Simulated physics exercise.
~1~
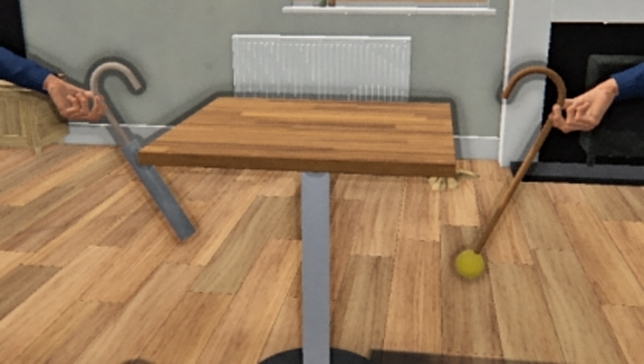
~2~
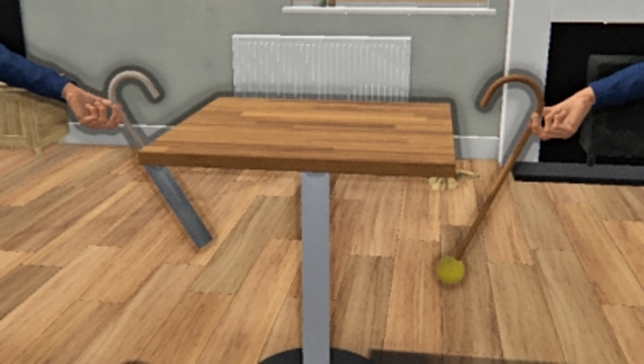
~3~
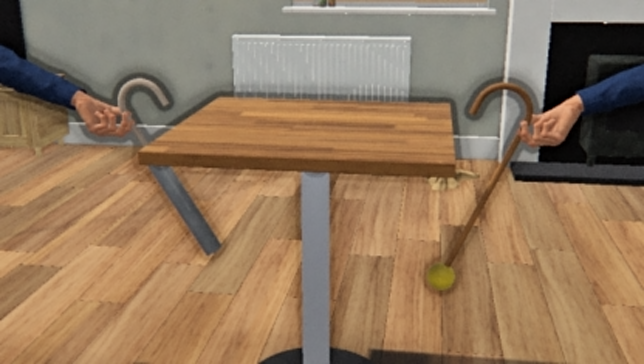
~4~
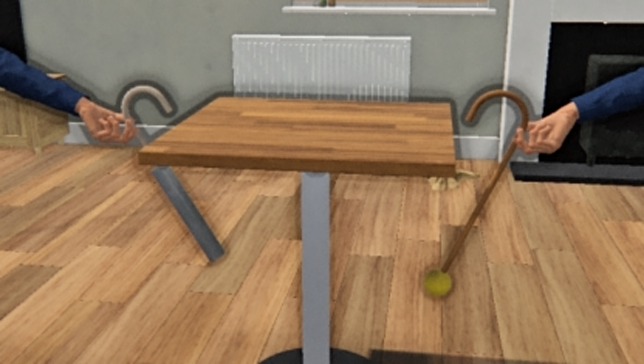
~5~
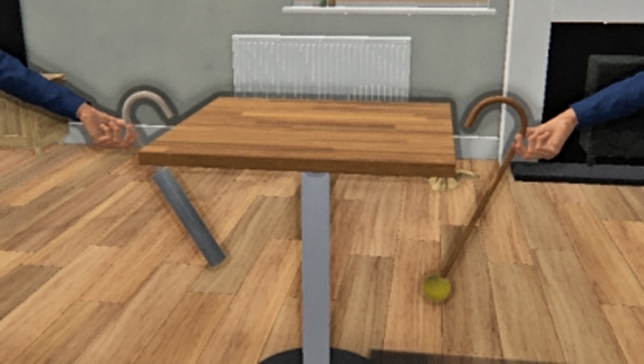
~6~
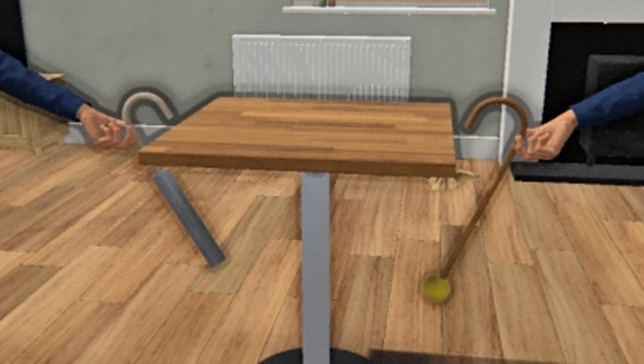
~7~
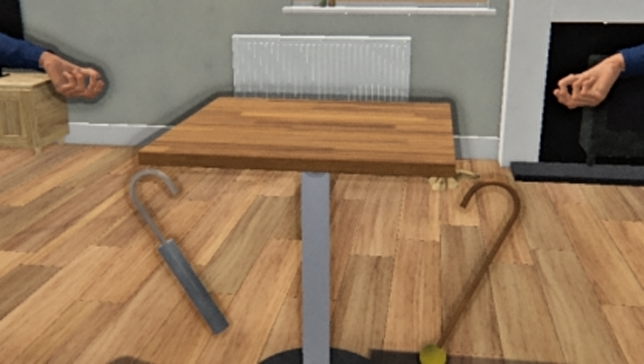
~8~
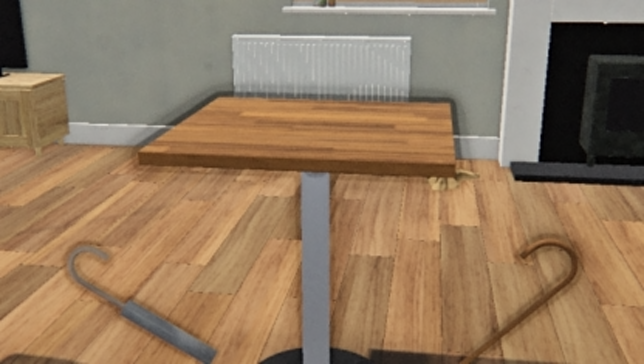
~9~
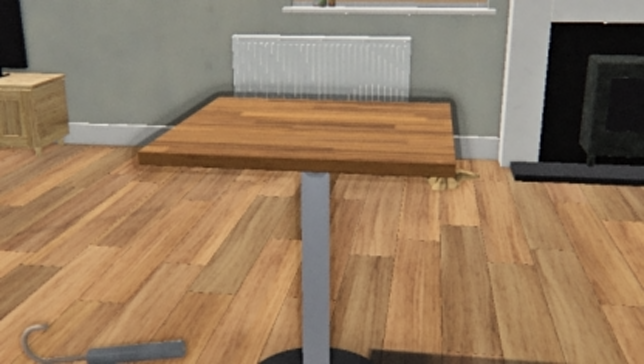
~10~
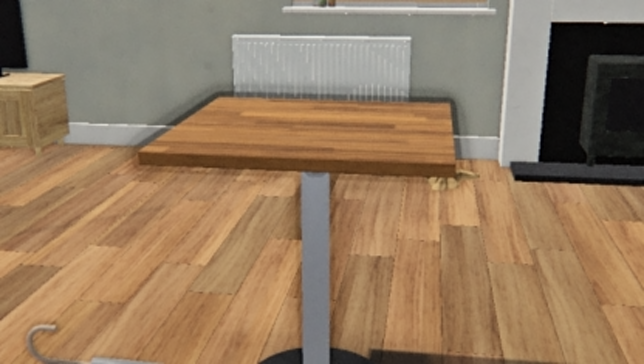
In a room with a wooden floor, two hands brought a grey umbrella and a yellow-ended ladle inward to hook them on opposite sides of a table, then let go, and both slipped off, tilting as they fell toward the floor.
